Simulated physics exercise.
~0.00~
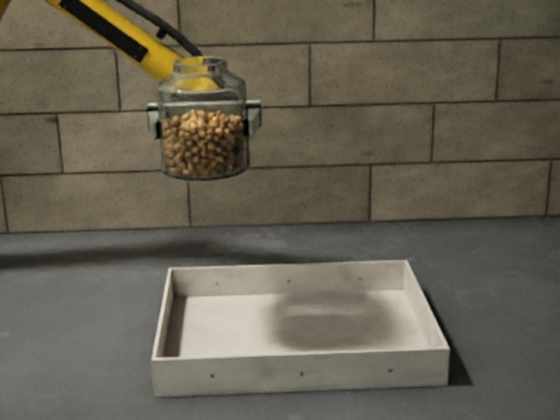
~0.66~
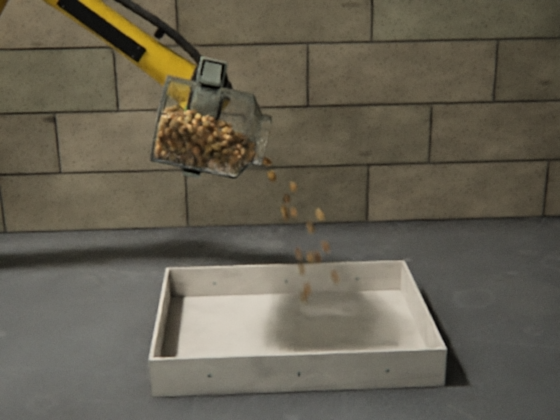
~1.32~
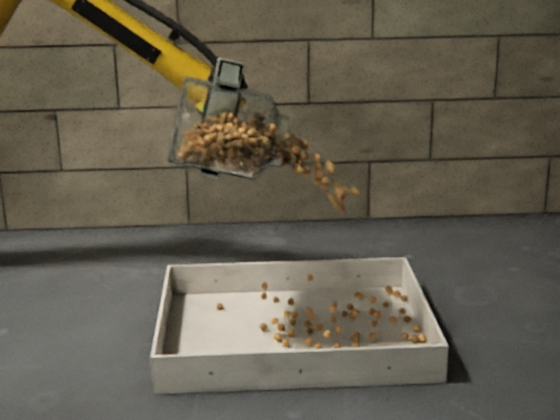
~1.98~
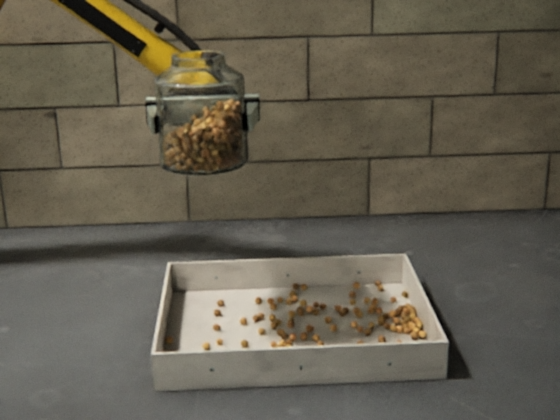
A yellow robotic arm holds an upright glass jar of dried chickpeas above a shallow, pale tray on a grey floor, with a block wall behind. The arm tips the jar onto its side, mouth to the right, and a few chickpeas drop toward the tray. With the jar still tilted, a thicker stream spills from its mouth while scattered pieces already dot the tray. The jar then swings back upright, still holding most of its chickpeas. The rest lie strewn across the tray, with a small cluster near its right side.
